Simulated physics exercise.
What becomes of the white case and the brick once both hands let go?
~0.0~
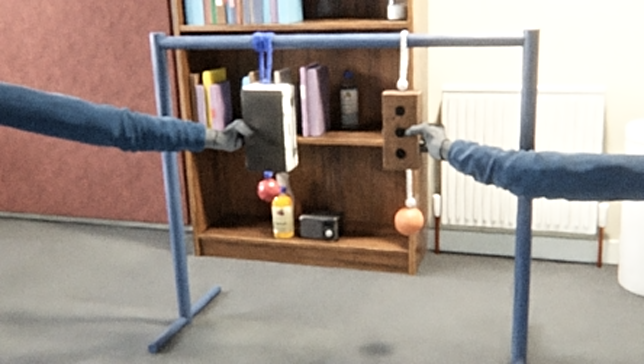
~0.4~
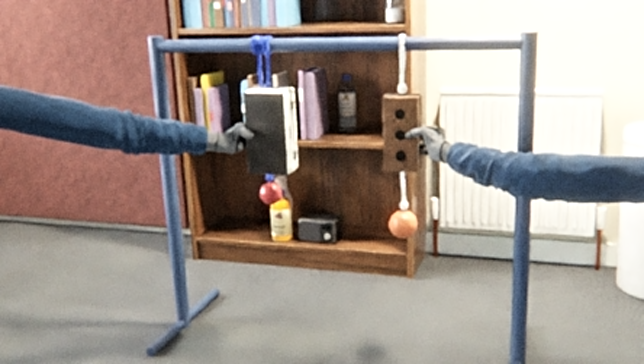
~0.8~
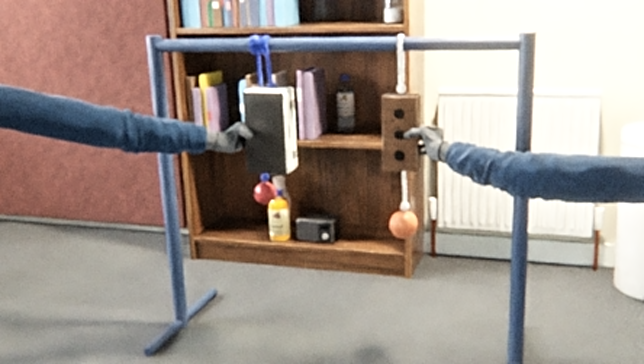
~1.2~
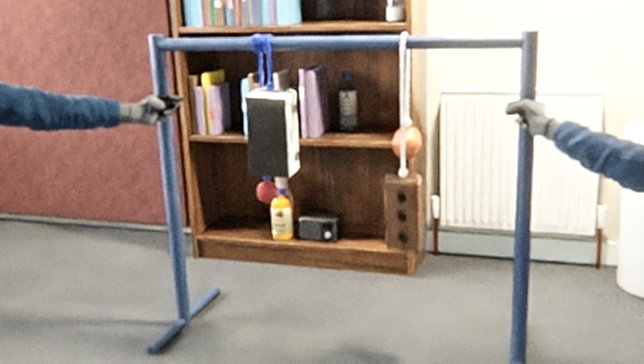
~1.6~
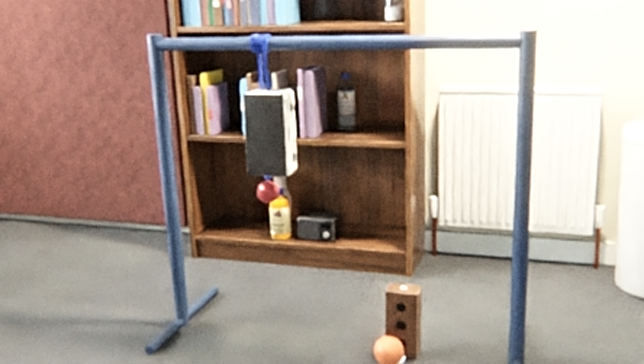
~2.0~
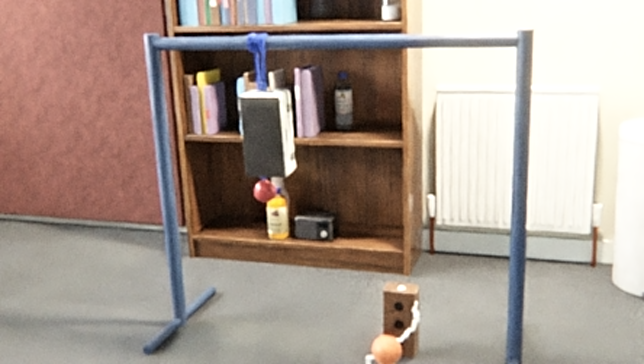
The white case stays hanging from the bar at about the same height, while the brick drops down and ends up on the floor.
